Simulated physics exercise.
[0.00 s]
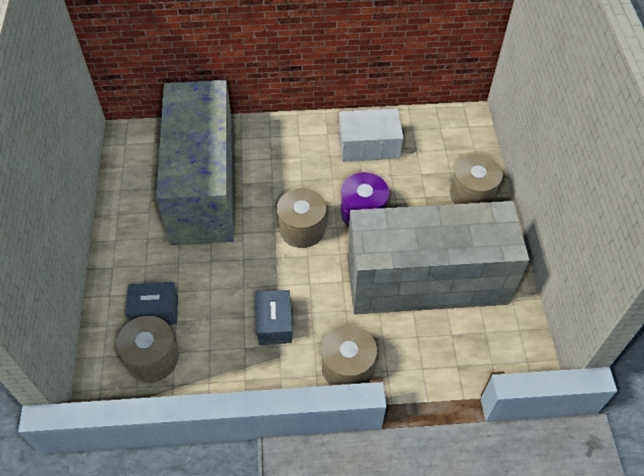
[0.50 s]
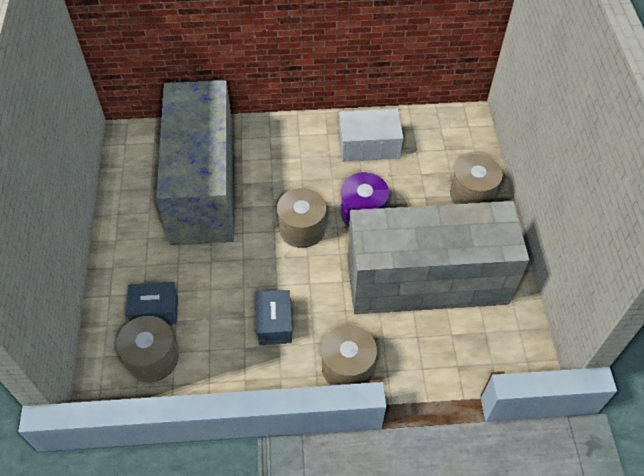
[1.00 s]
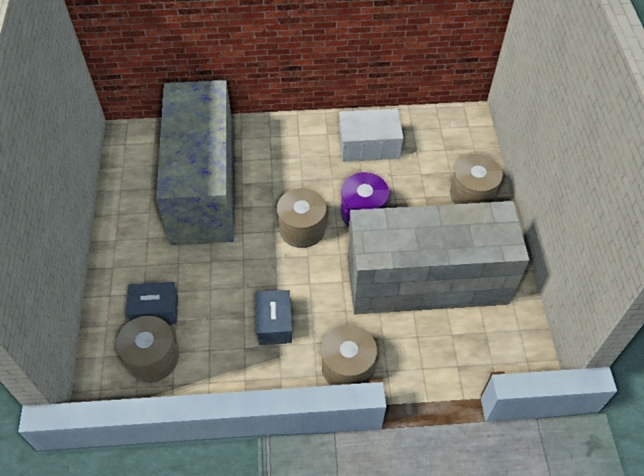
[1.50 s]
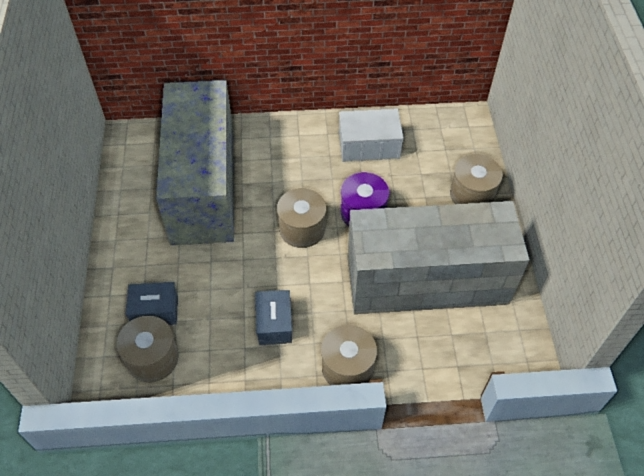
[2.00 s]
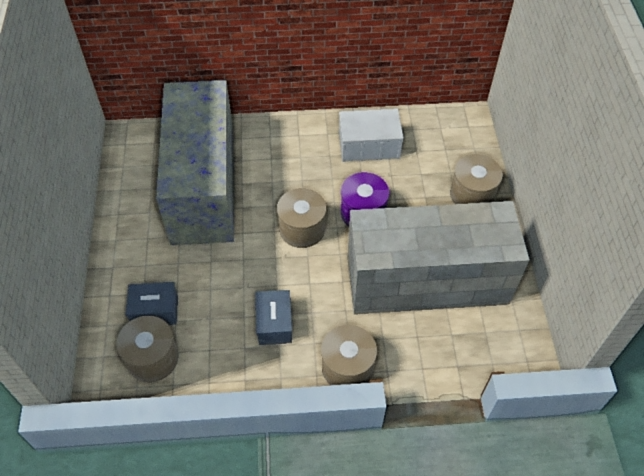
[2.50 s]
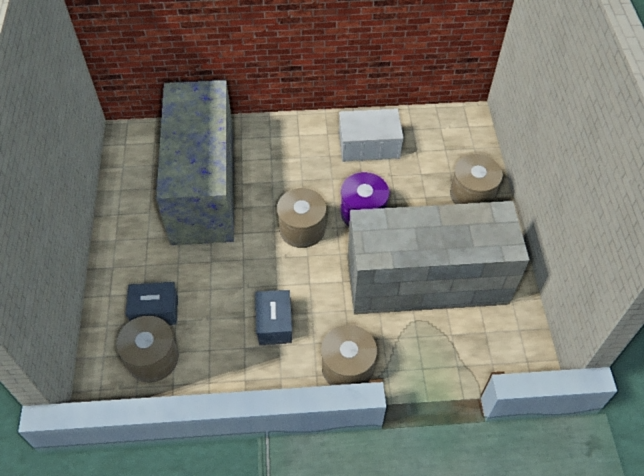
Greenish water spread across the street outside a small brick-backed shop, covered the step, and crept through the doorway onto the tiled floor, while the purple tub, brown tubs and boxes inside stayed still.
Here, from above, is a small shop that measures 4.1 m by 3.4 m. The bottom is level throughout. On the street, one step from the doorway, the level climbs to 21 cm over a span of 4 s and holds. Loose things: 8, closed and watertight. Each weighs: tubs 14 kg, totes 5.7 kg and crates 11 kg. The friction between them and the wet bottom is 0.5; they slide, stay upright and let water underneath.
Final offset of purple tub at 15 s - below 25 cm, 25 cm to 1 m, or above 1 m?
My money says it sits tight.
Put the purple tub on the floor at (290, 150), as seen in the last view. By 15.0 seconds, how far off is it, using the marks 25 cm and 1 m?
Outcome - it covers a small distance.
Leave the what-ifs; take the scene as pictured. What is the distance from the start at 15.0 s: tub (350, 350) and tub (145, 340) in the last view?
200 cm, 200 cm.
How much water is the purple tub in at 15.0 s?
Around 9 cm.
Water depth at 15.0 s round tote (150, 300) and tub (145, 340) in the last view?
I'd estimate 15 cm for the first and 15 cm for the second.
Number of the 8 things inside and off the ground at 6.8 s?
It comes to 0.
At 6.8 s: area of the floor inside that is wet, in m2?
The covered patch comes to about 8.0 m2.
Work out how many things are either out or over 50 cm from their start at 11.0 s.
The answer is 3.
After 3.5 s the purple tub is near (365, 191), 0.0 m from its start, aground; 0 afloat.
After 6.8 s the purple tub is near (365, 191), 0.0 m from its start, aground; 0 afloat.
After 11.0 s the purple tub is near (365, 191), 0.0 m from its start, aground; 4 afloat.
After 15.0 s the purple tub is near (363, 191), 0.0 m from its start, aground; 6 afloat.
